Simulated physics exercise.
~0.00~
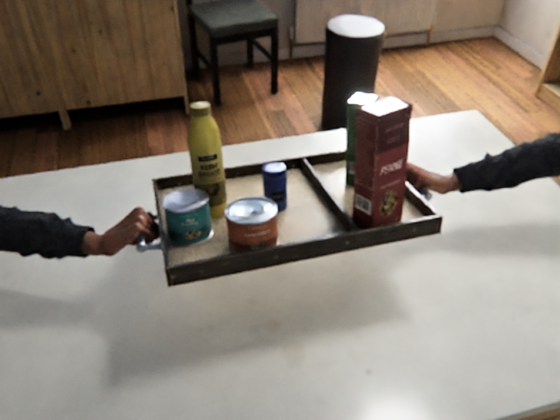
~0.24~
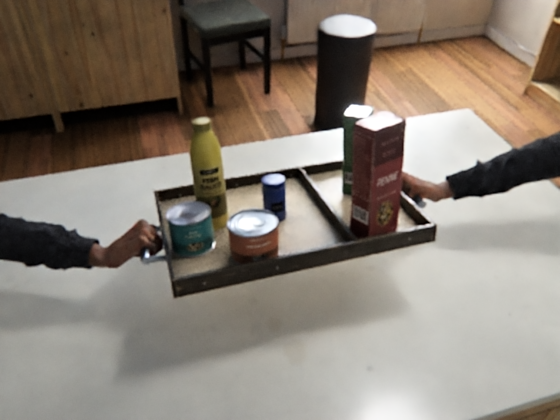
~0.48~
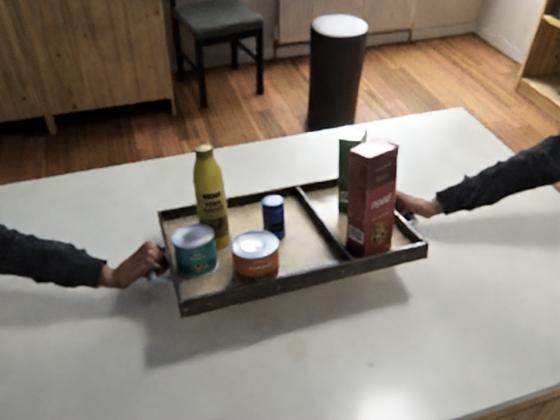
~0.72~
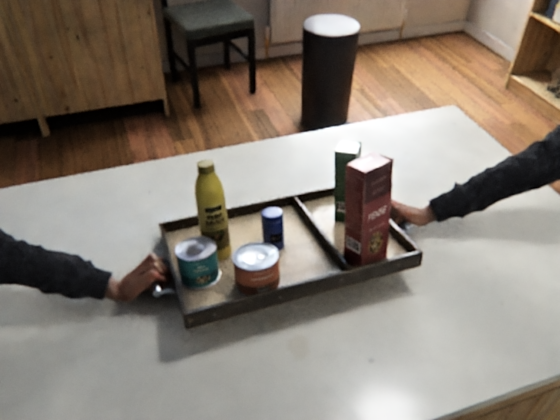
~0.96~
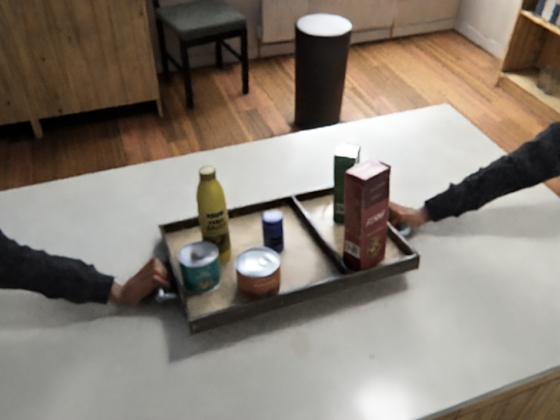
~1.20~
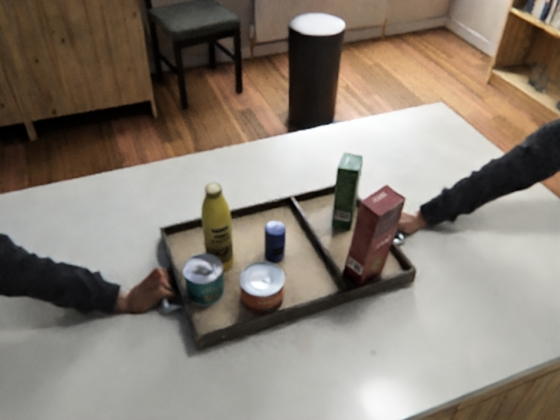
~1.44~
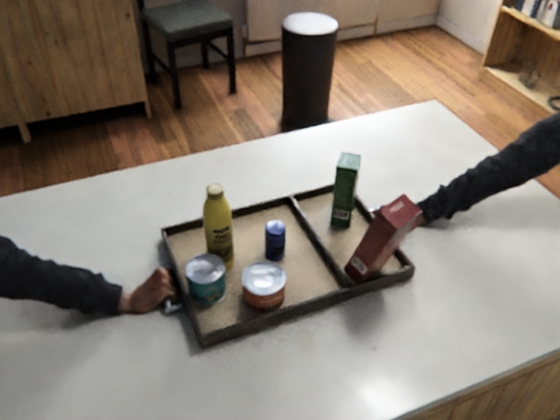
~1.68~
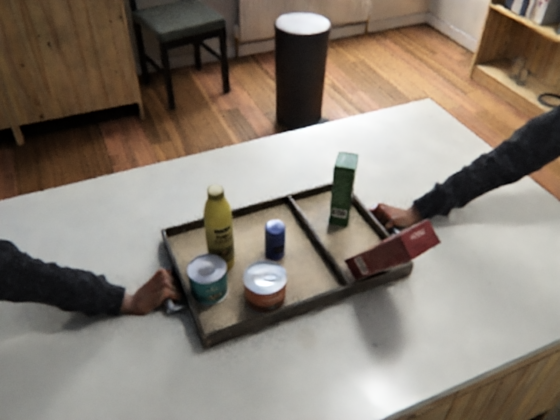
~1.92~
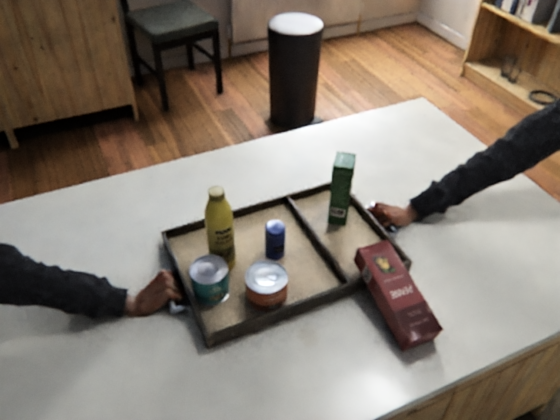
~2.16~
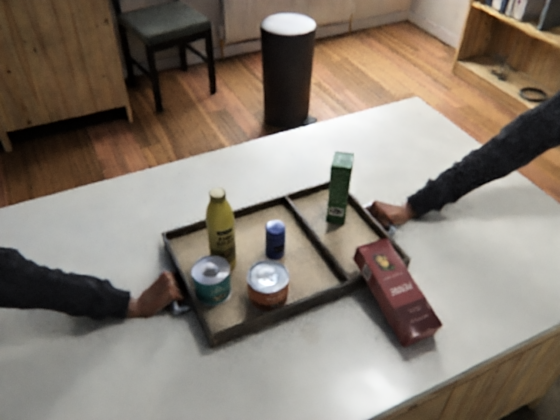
In the video, two hands lower a tray holding a yellow bottle, two tins, a small blue container, and green and red cartons onto a table. As it settles flat, the red carton tips over the rim and ends lying on the table, while the other items stay upright.
